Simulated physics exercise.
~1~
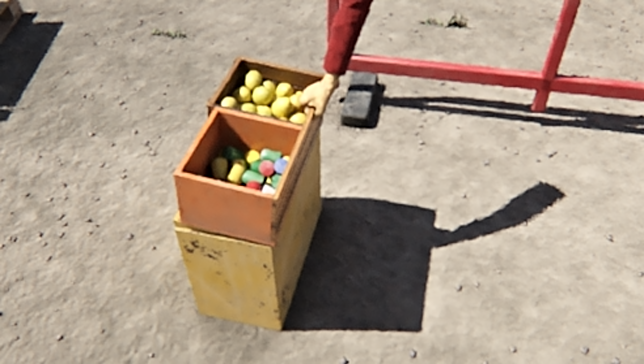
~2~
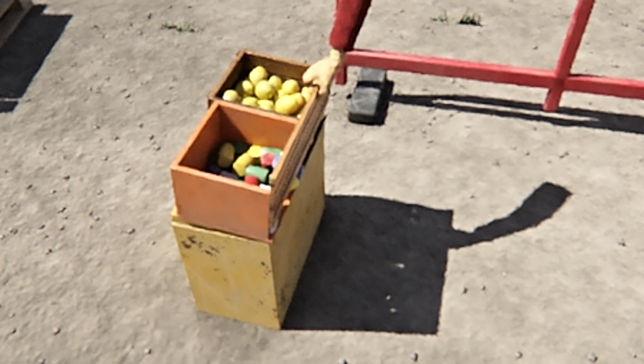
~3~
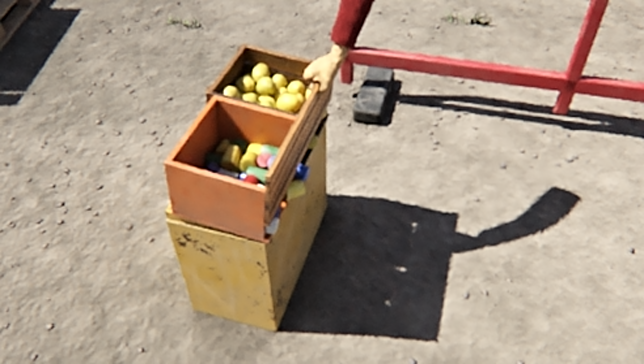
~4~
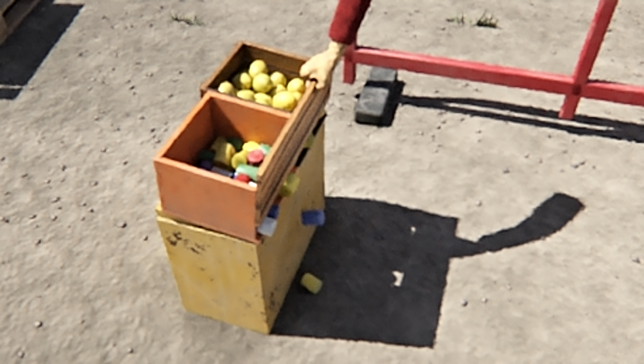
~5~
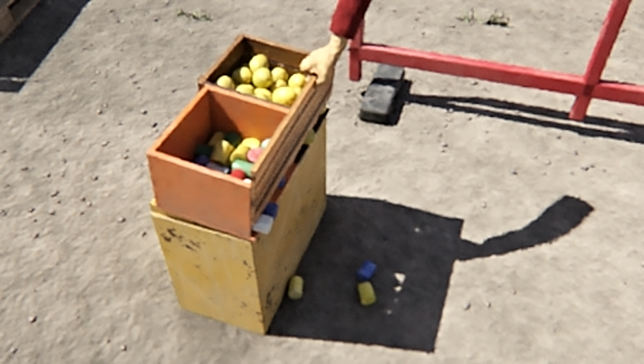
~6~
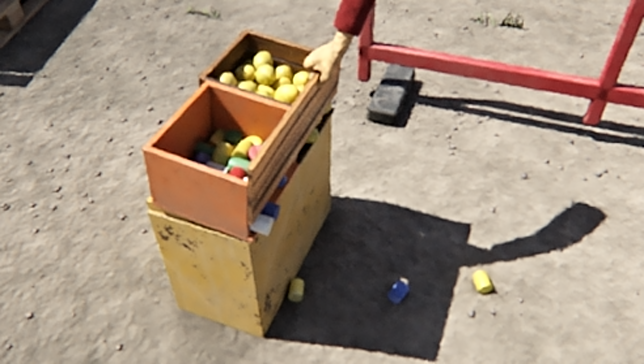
A red-sleeved arm reaches in from the top, its hand at the right edge of two open bins on a scuffed yellow stand, seen from above on sunlit, sandy ground. The nearer orange bin holds small multicoloured pieces, and the wooden one behind holds yellow, rounded ones; a red rail stands at the upper right. The coloured pieces shift toward the right side of the orange bin, and a few slip out and drop beside the stand. At the end, two yellow pieces and a blue one lie on the ground, while the rest remain in the bins.
